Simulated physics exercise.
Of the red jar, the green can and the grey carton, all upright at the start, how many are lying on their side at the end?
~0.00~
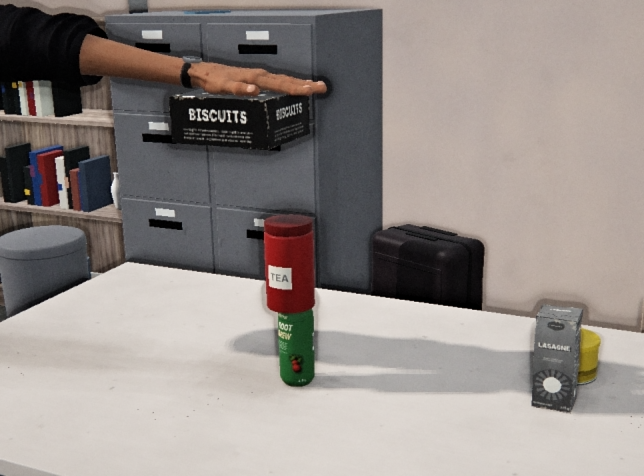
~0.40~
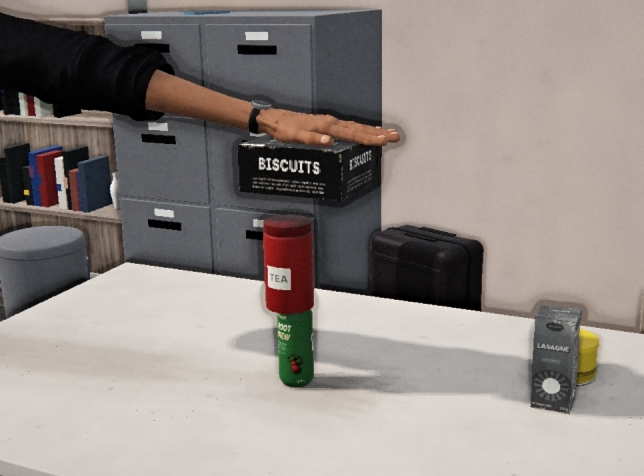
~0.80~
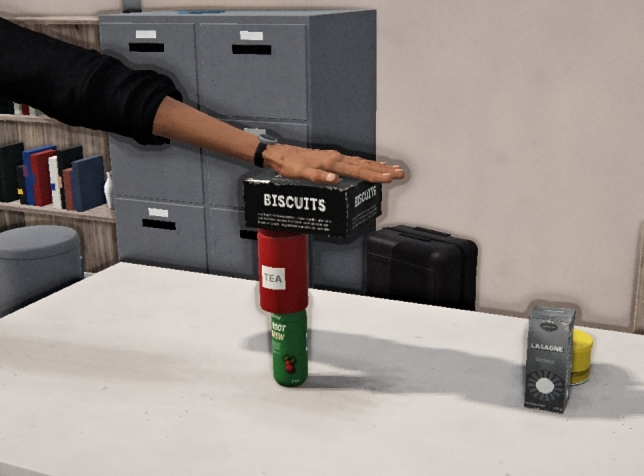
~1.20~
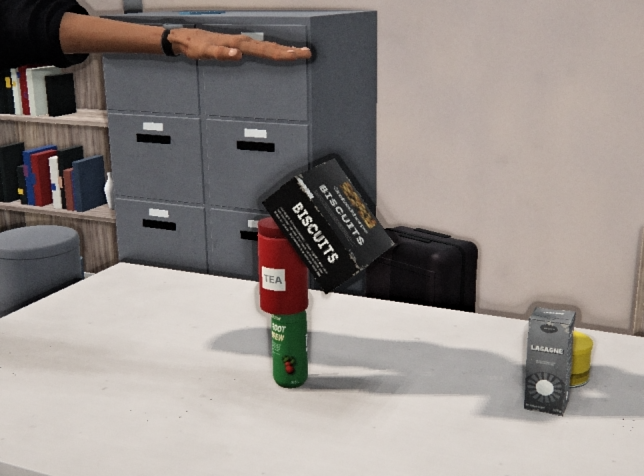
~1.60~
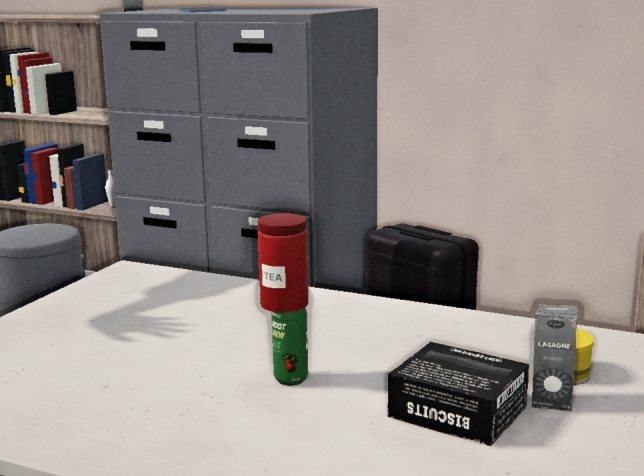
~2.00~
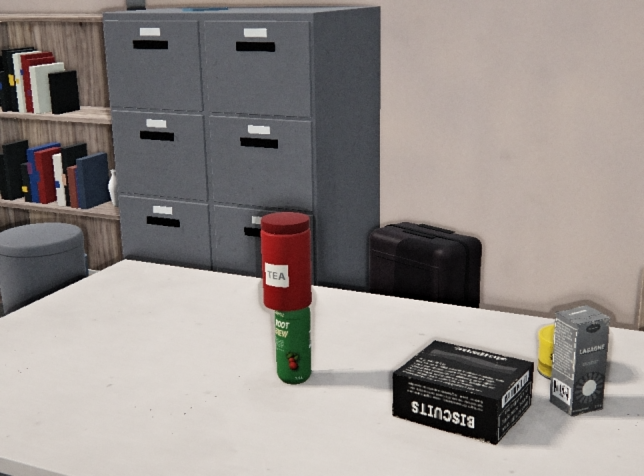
None of them are. The red jar, the green can and the grey carton all still stand upright.
